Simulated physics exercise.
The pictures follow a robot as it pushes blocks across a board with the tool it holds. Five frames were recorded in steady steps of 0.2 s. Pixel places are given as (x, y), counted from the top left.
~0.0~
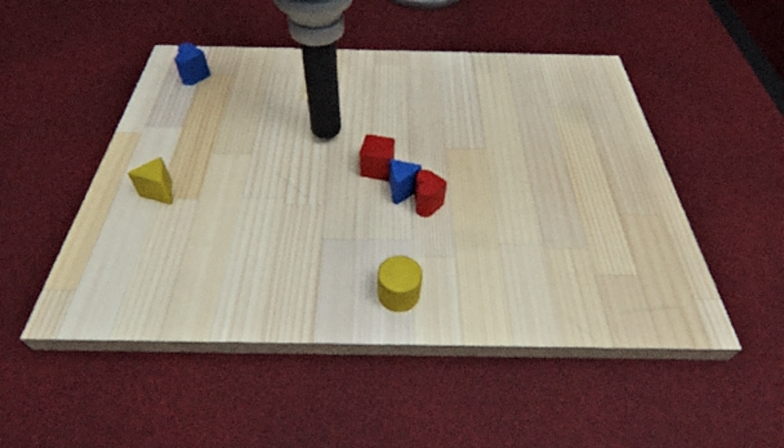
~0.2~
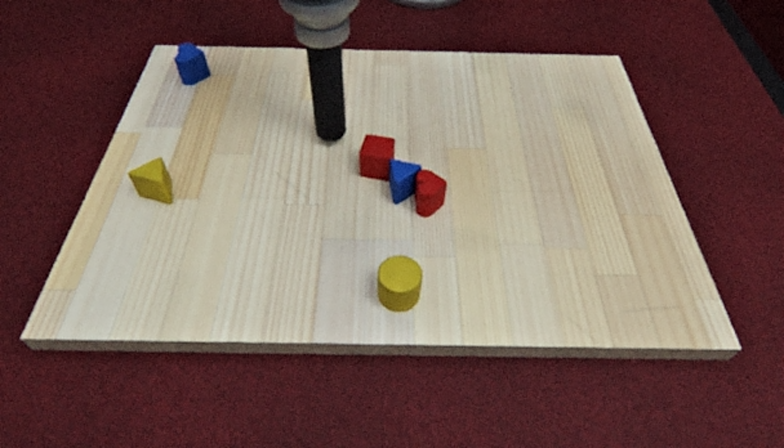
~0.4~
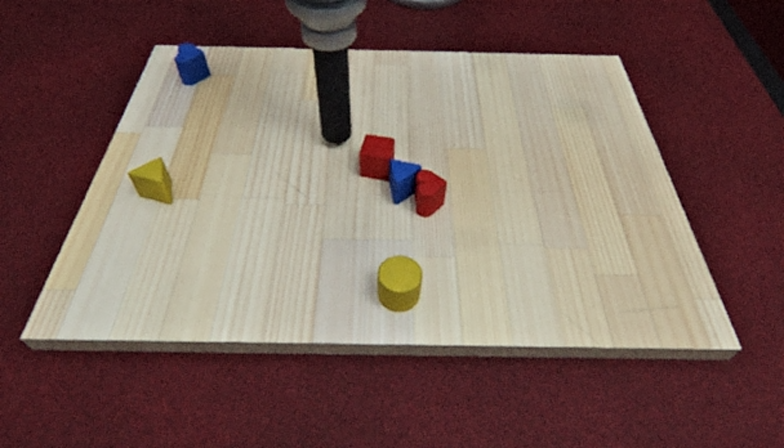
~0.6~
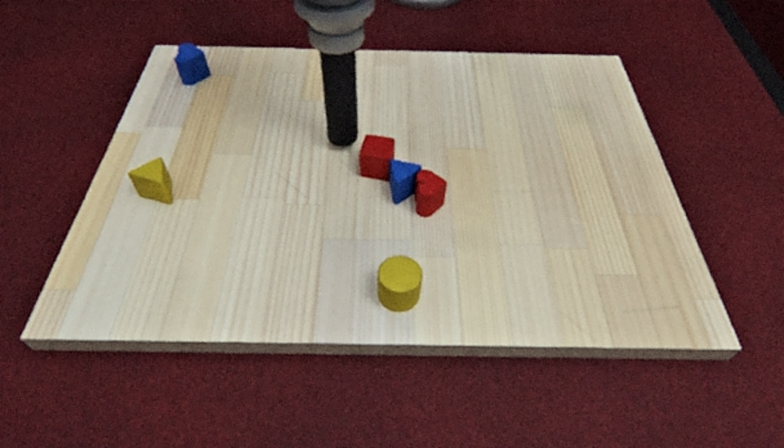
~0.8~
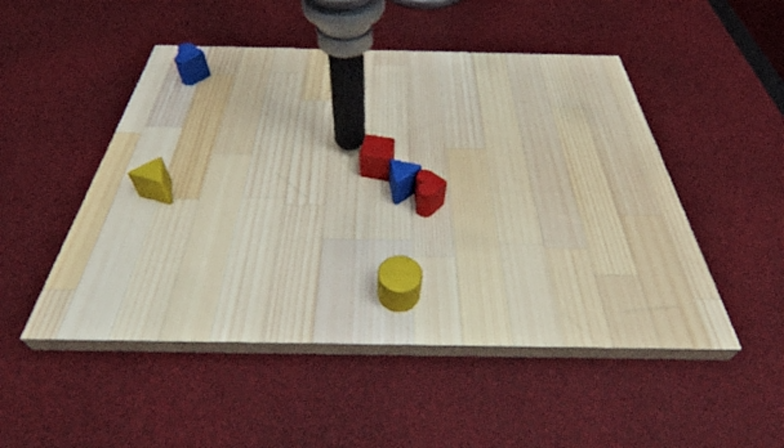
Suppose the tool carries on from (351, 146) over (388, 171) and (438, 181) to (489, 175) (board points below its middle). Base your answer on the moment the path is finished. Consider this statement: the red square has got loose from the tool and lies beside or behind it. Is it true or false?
The statement is correct.
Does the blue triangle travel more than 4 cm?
My answer is yes.
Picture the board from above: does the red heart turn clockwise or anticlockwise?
Counterclockwise rotation.
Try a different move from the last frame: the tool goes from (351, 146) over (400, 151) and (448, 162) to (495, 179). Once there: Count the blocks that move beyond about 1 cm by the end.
The answer is a single block.
What follows on the original path. One third of the way, tool at (389, 165); red square at (403, 170), turned 60° clockwise; blue triangle at (415, 189), turned 35° anticlockwise; red heart at (443, 190).
Two thirds of the way, tool at (440, 176); red square at (419, 181), turned 85° clockwise; blue triangle at (421, 203); red heart at (458, 200), turned 40° anticlockwise.
At the end, tool at (490, 170); red square at (419, 181), turned 85° clockwise; blue triangle at (421, 203); red heart at (458, 200), turned 40° anticlockwise.
